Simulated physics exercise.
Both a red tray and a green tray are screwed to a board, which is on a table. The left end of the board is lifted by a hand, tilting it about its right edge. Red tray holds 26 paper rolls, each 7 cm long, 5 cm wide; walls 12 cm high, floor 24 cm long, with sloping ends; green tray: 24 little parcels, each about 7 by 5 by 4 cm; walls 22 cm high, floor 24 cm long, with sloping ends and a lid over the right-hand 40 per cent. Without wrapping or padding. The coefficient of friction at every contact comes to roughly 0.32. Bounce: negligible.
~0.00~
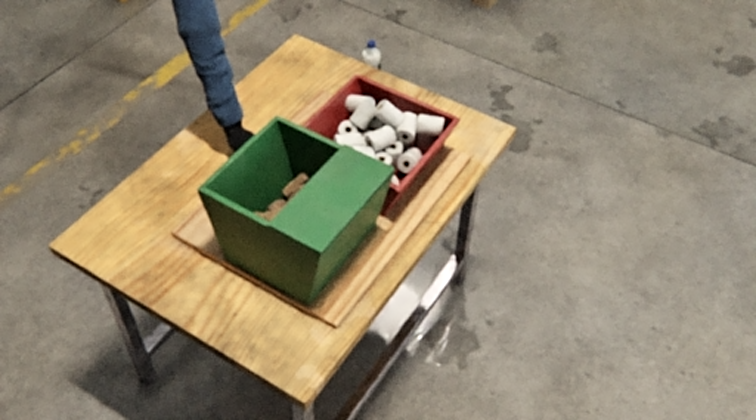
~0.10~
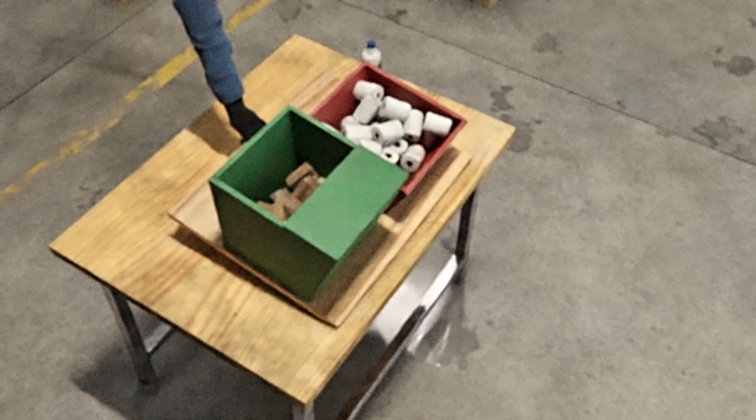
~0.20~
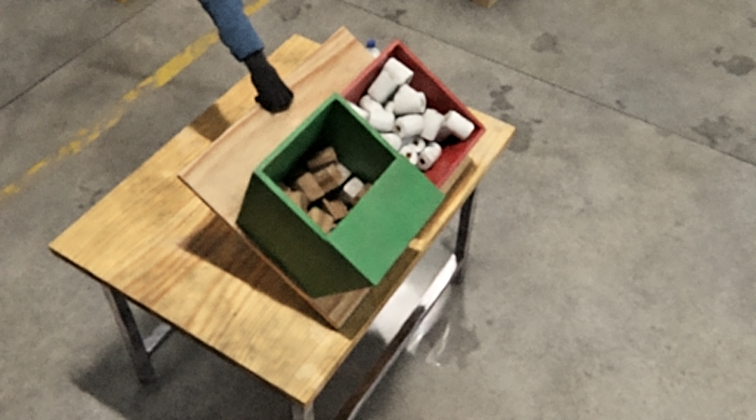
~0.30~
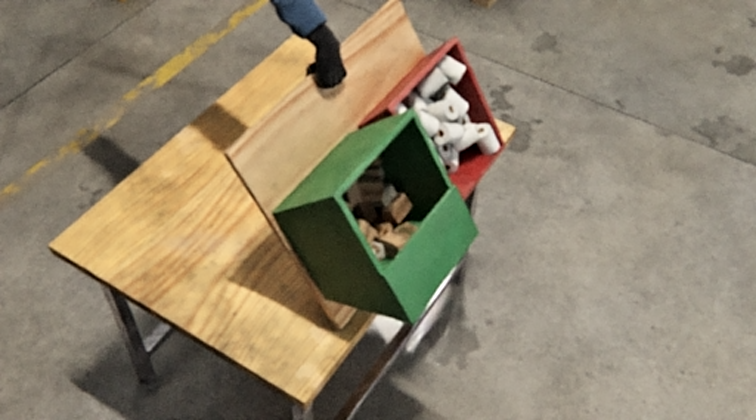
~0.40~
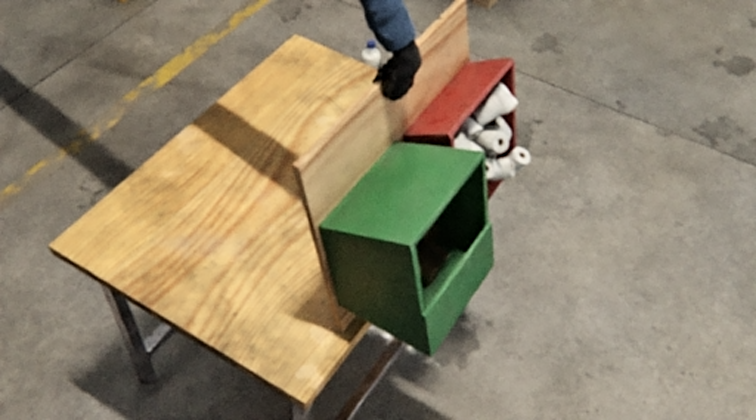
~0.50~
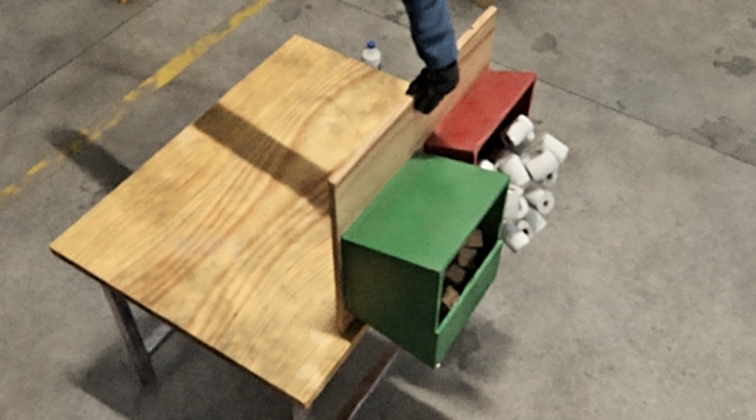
A board carrying a red tray of white rolls and a partly covered green tray of small brown blocks lies on a wooden table as a gloved hand lifts its left side. The board tilts steadily rightward until it stands nearly upright, and white rolls tumble out of the red tray.
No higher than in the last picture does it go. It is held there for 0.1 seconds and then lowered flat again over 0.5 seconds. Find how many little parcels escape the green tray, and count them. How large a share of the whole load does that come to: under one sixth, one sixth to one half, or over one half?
It comes to under one sixth of the load.
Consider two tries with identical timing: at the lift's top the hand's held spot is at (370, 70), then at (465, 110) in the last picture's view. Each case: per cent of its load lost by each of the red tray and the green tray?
First try, then second: The red tray sheds 70 then 100 per cent, and the green tray sheds 0 then 20 per cent.
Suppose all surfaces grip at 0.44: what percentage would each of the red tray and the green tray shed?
Then the red tray sheds 100 per cent, while the green tray sheds 10 per cent.
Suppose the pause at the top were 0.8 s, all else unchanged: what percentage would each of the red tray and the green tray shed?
That would cost red tray 100 per cent of its load and green tray 0 per cent.
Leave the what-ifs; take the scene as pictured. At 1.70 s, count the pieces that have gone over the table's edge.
It comes to near 30.
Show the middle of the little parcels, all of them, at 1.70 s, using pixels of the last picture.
Near (308, 226).
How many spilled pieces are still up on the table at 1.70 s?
Count of pieces: About 0.
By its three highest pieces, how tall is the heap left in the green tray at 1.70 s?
Some 12 centimetres up.
After 0.69 s, tilt 81°; red tray 1 in, 25 out and green tray 23 in, 1 out.
After 0.93 s, tilt 24°; red tray 0 in, 26 out and green tray 22 in, 2 out.
After 1.27 s, tilt 0°; red tray 0 in, 26 out and green tray 22 in, 2 out.
When it is over (at 1.70 s), red tray 0 in, 26 out and green tray 22 in, 2 out. Asked share, 2 of 24, 8 per cent.
